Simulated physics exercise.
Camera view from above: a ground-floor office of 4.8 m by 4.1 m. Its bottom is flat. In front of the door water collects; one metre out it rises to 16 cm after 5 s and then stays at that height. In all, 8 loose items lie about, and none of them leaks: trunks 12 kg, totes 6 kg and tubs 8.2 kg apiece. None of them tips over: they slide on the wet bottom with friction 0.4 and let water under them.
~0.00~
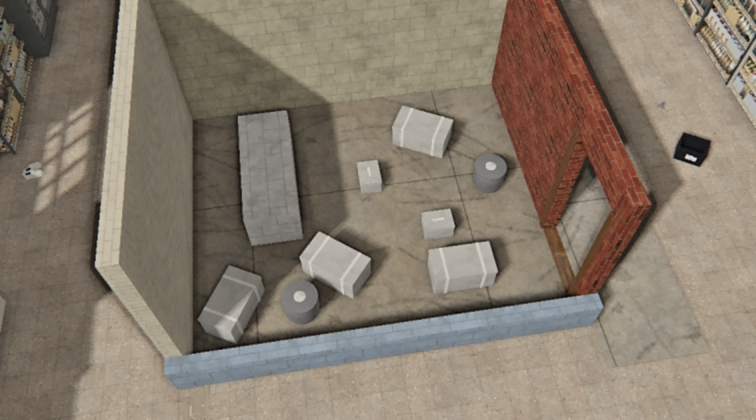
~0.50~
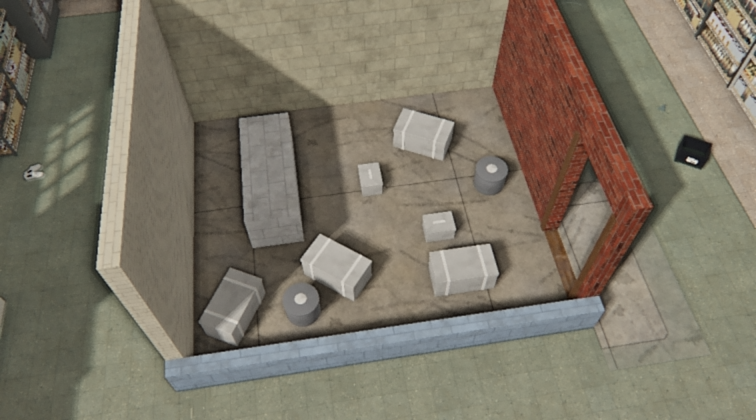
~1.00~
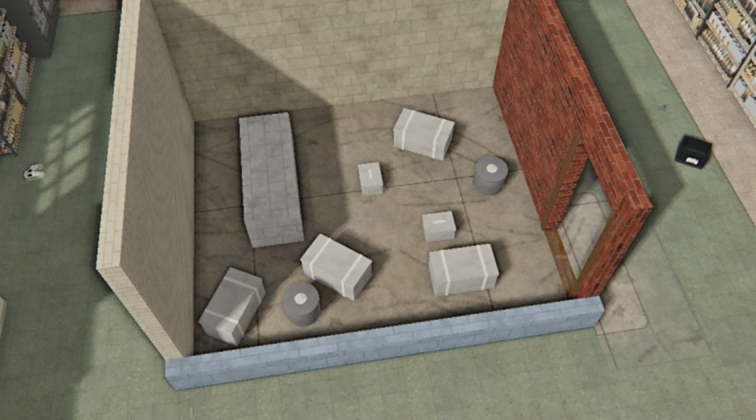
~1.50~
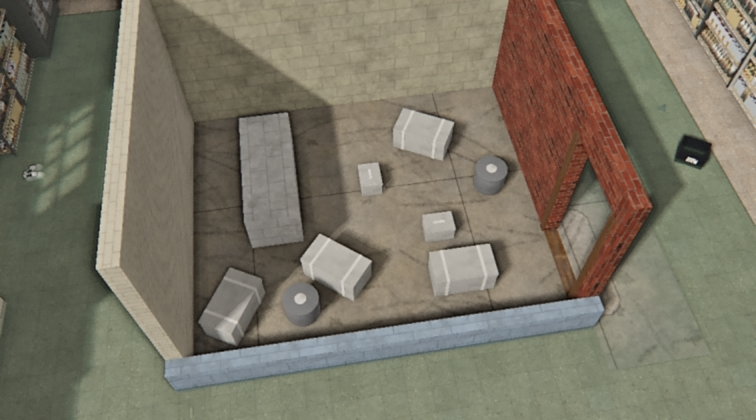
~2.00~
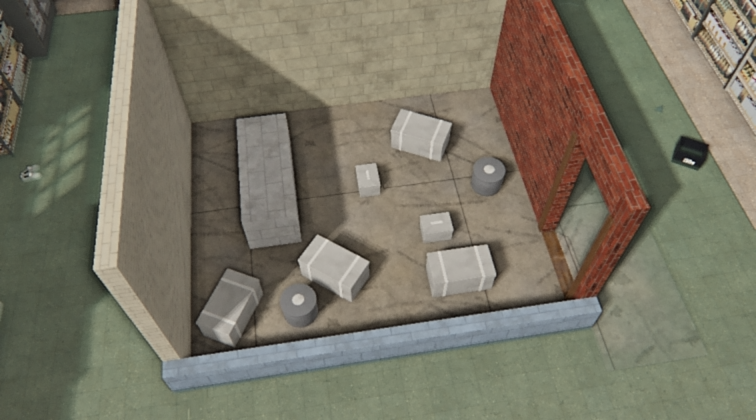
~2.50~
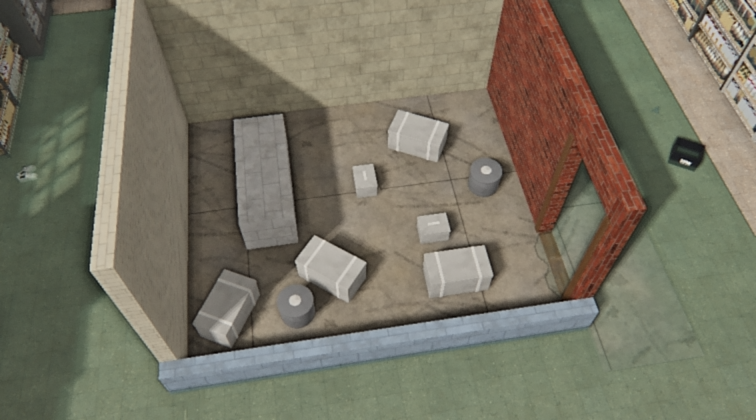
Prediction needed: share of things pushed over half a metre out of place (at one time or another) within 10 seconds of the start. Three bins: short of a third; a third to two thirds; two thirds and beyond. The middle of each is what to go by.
I'd predict that a third up to two thirds of the things get moved that far.
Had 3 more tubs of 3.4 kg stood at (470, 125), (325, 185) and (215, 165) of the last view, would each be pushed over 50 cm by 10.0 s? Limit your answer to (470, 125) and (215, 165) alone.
Taking them in order, the first is within that distance and the second is within that distance.
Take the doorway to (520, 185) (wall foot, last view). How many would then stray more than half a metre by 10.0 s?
You'd get 4 in that case.
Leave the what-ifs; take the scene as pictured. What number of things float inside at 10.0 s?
At that time, 4.
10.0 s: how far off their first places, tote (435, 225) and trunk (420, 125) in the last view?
They've ended up 80 cm and 0 cm away, in that order.
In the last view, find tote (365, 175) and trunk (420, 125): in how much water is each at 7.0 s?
Depth approx. 1 cm / 2 cm.
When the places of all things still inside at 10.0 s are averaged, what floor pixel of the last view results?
Close to pixel (341, 223).
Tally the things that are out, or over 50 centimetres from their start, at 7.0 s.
Tally: 2.
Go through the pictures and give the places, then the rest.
In the first picture, a trunk at (423, 123) rests on the ground; a tote at (369, 172), on the bottom; water covers 0.0 m2; 0 of 8 have shifted.
In the second picture, a trunk at (424, 126) rests on the ground; a tote at (370, 175), on the bottom; water covers 0.0 m2; 0 of 8 have shifted.
In the third picture, a trunk at (424, 126) rests on the ground; a tote at (370, 174) rests on the ground; water covers 0.0 m2; 0 of 8 have shifted.
In the fourth picture, a trunk at (424, 126) rests on the ground; a tote at (370, 174) rests on the ground; water covers 0.0 m2; 0 of 8 have shifted.
In the fifth picture, a trunk at (421, 127) rests on the ground; a tote at (368, 175) rests on the ground; 0.0 m2 under water; 0 of 8 have shifted.
In the sixth picture, a trunk at (419, 127), on the bottom; a tote at (365, 176), on the bottom; 0.0 m2 under water; 0 of 8 have shifted.
After 3.5 s 0 of 8 are over 50 cm from their spots; 0 afloat.
After 4.5 s 0 of 8 are over 50 cm from their spots; 0 afloat.
After 7.0 s 2 of 8 are over 50 cm from their spots; 1 afloat.
After 10.0 s 4 of 8 are over 50 cm from their spots, and 4 have been at some point; 4 afloat.
